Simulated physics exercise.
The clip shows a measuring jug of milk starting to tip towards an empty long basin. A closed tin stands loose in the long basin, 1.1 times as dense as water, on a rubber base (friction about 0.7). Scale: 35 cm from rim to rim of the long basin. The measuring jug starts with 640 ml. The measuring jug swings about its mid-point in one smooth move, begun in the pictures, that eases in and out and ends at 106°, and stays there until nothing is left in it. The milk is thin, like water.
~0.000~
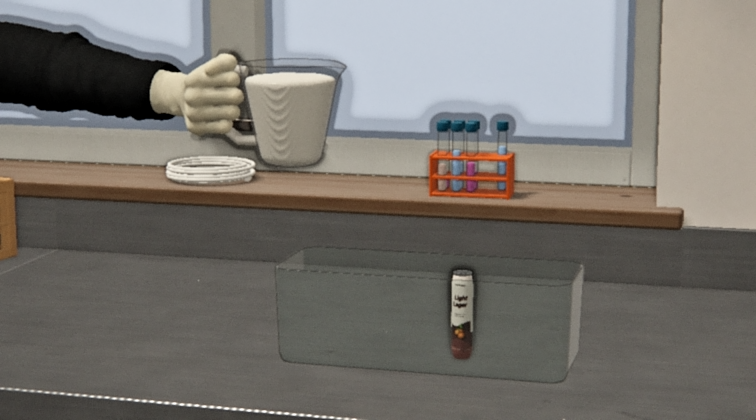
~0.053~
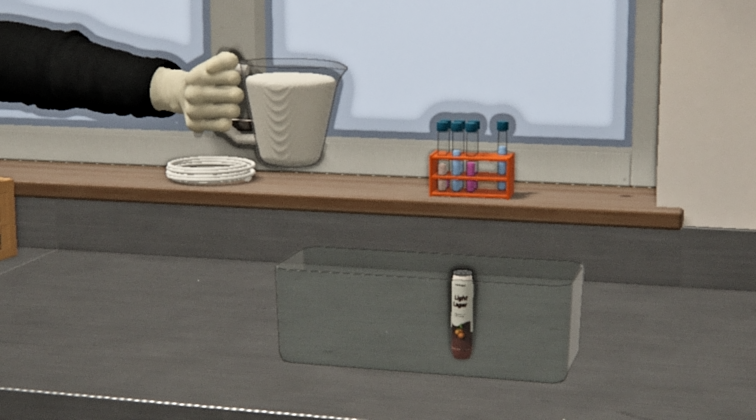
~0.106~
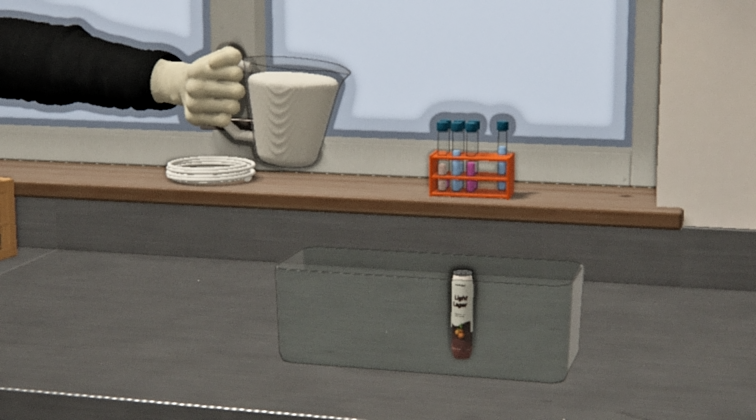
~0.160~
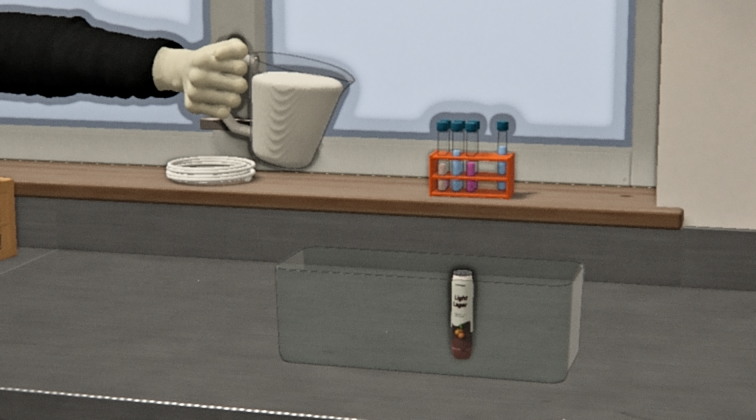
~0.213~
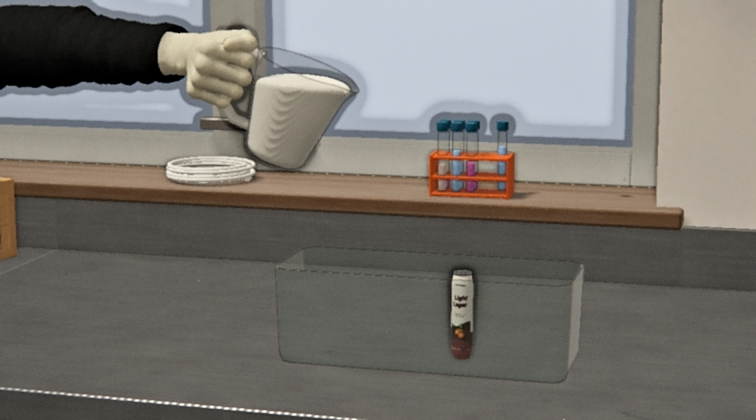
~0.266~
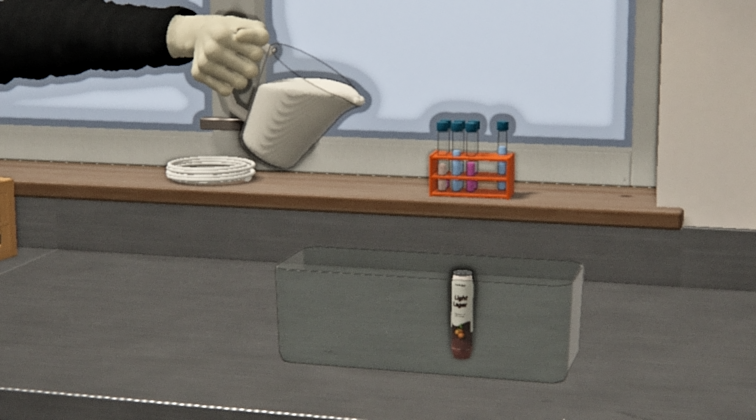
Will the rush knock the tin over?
The tin stays up.
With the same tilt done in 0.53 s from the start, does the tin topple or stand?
Then it stays up.
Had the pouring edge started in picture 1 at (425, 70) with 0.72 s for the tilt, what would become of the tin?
Then it goes over.
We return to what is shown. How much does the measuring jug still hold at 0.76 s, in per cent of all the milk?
About 6 per cent.
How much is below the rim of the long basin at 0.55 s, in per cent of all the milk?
About 18 per cent.
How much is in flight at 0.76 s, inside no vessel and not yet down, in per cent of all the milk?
About 16 per cent.
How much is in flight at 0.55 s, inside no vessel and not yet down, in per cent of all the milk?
Near 34 in a hundred.
After 0.55 s the tilt is 92° and 47 per cent is still to pour; the tin stands where it began.
After 0.76 s the tilt is 106° and 6 per cent is still to pour; the tin stands where it began.
After 0.98 s the tilt is 106° and 0 per cent is still to pour; the tin stands where it began.
After 1.22 s the tilt is 106° and 0 per cent is still to pour; the tin stands where it began.
In the end the tin stands where it began.
